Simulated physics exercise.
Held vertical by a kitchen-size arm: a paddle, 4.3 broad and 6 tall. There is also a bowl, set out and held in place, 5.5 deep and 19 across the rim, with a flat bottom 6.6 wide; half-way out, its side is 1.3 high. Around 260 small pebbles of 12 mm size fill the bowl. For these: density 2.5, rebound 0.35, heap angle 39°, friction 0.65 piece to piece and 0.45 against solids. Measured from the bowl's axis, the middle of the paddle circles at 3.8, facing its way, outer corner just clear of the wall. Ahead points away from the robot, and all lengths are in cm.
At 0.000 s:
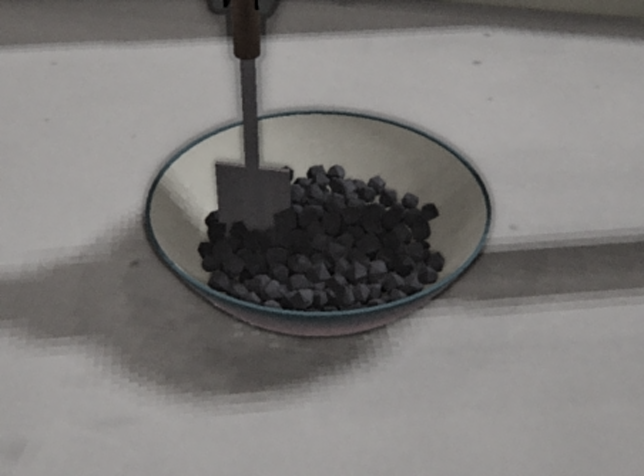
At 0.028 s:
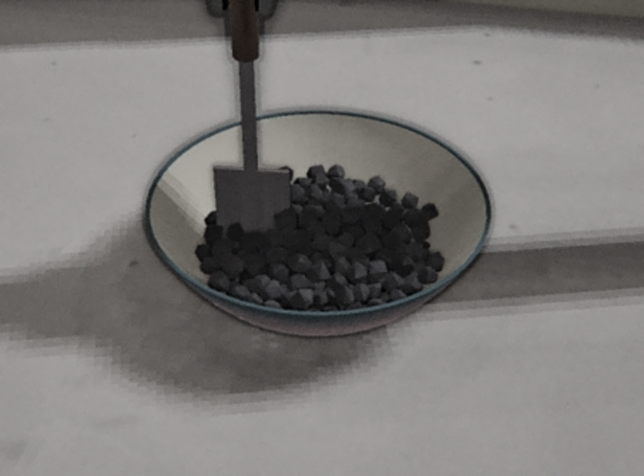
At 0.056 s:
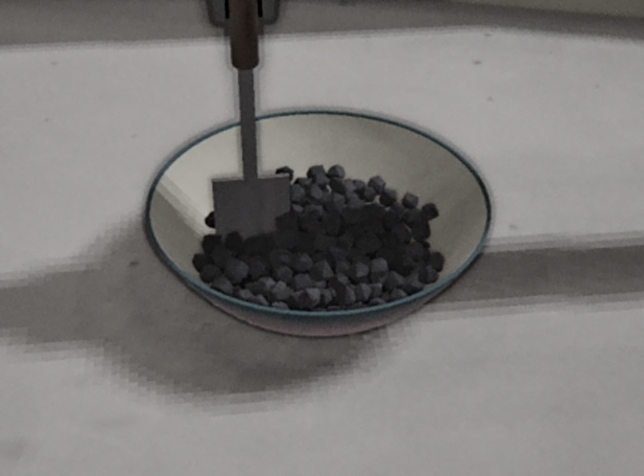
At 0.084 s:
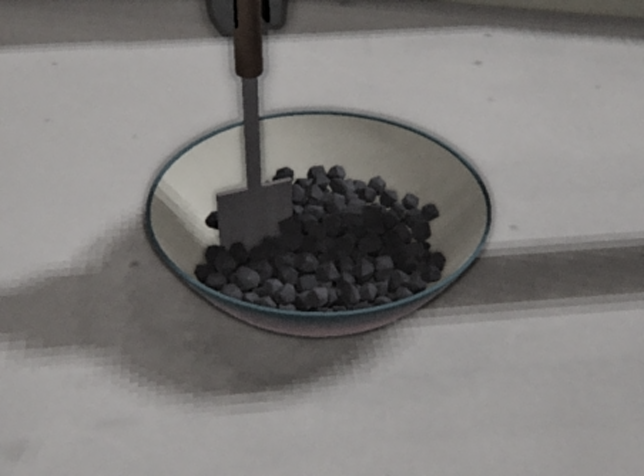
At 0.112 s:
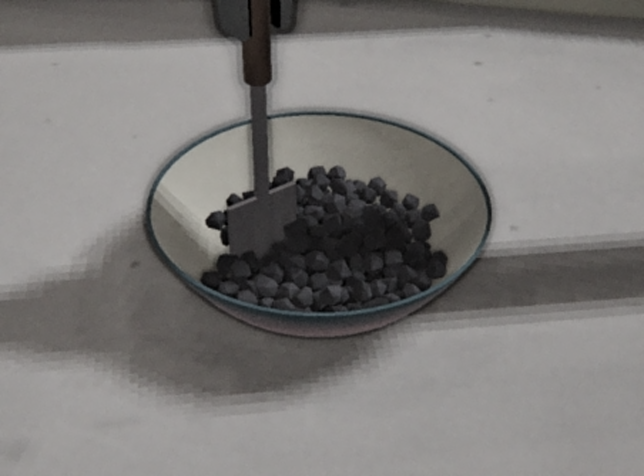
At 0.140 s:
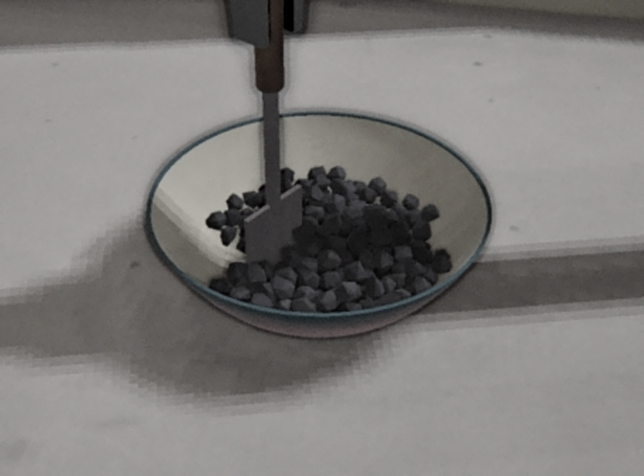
Upright flat paddle in a robot gripper shifting slightly right and turning as it pushes through dark pebbles in a pale bowl.
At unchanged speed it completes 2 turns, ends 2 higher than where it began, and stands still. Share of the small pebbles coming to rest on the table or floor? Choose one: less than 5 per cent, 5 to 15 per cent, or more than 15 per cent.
The share is 5 to 15 per cent.
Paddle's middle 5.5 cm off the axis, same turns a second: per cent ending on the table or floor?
It would come to about 10 per cent.
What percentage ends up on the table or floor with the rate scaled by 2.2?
Roughly 40 per cent.
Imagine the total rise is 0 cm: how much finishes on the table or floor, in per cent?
Estimate: Close to 20 %.
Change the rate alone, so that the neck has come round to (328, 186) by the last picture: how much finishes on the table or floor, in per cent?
Close to 25 in a hundred.
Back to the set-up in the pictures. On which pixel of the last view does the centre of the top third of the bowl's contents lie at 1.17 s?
In the last picture it sits around (365, 199).
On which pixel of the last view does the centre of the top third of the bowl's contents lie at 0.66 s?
I'd put its middle near (227, 185).
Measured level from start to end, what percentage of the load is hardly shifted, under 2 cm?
About 5 per cent.
After 0.66 s, 320° round, highest piece 7 above the table; 247 in the bowl, 14 on the table or floor, 1 in flight or on the tool.
After 1.17 s, 220° round, highest piece 6 above the table; 241 in the bowl, 20 on the table or floor, 1 in flight or on the tool.
After 1.63 s, 0° round, highest piece 6 above the table; 238 in the bowl, 24 on the table or floor.
After 2.33 s, 0° round, highest piece 6 above the table; 238 in the bowl, 24 on the table or floor.
At rest, 238 in the bowl, 24 on the table or floor. That is 9 % on the table or floor.
